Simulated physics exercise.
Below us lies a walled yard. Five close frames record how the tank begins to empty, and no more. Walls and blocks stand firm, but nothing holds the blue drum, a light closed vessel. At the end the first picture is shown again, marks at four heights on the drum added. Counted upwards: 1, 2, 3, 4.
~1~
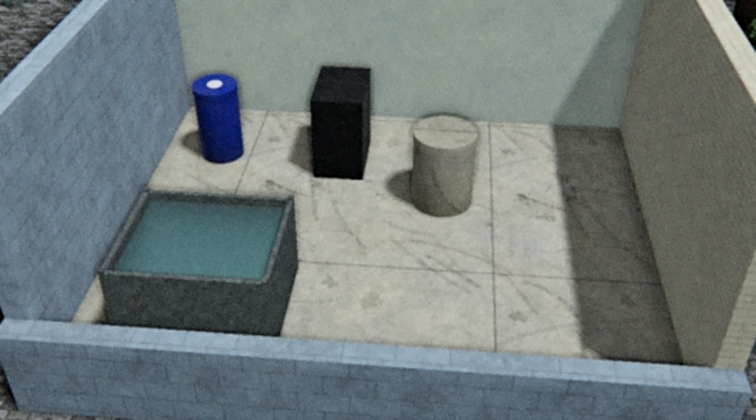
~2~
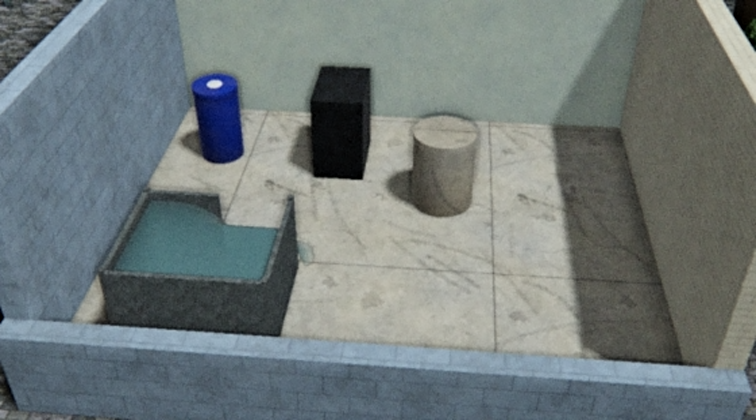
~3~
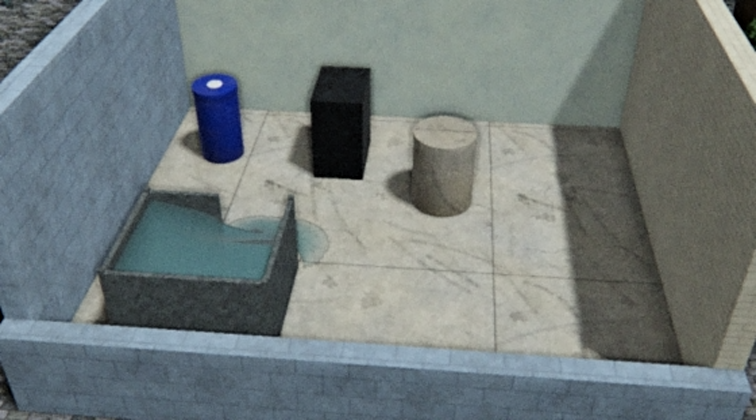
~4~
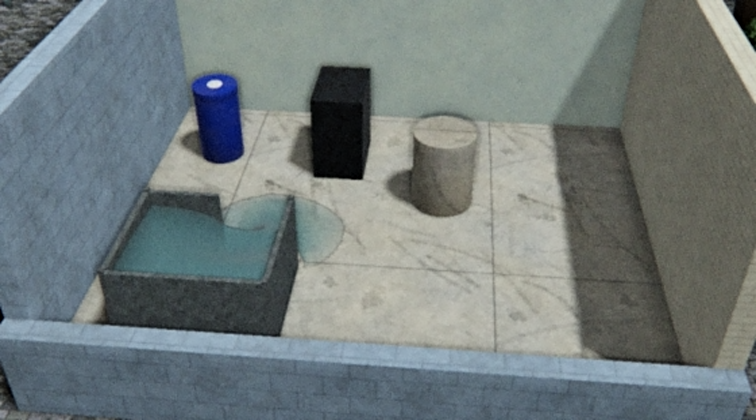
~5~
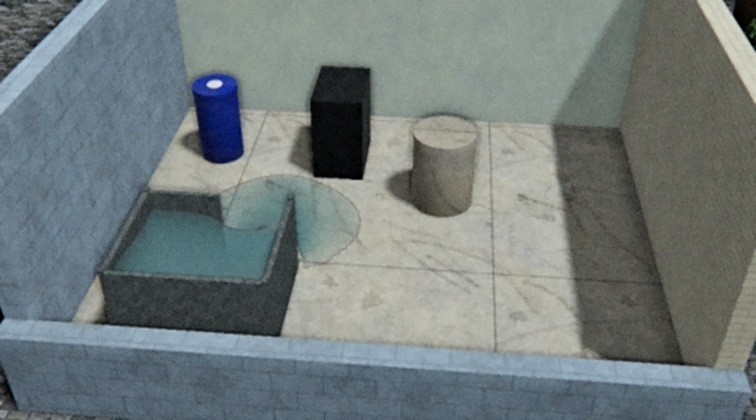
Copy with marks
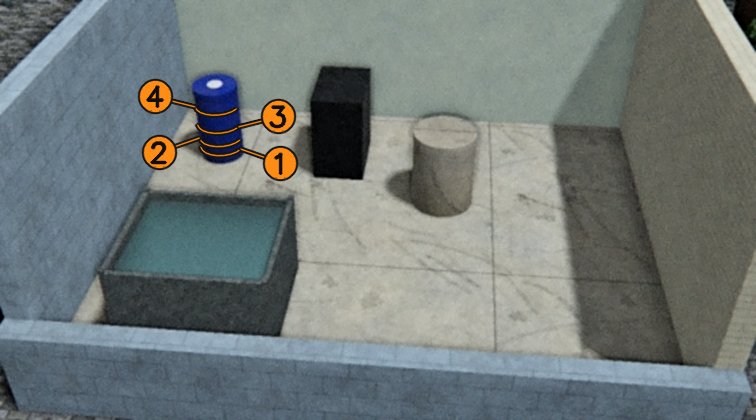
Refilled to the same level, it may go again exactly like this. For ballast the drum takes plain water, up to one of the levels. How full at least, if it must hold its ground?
The answer is mark 2.
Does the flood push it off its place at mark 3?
No, not at all.
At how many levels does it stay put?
Three of the four.
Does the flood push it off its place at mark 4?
No, not at all.
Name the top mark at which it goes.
It is 1.
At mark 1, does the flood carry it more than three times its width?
No, it does not.
On the marked copy, 1 at (217, 155); 2 at (216, 146); 3 at (214, 133); 4 at (211, 115); from the bottom up 1, 2, 3, 4.
If 1 is chosen, it is pushed about its own width away.
If 2 is chosen, it does not move.
If 3 is chosen, it does not move.
If 4 is chosen, it does not move.
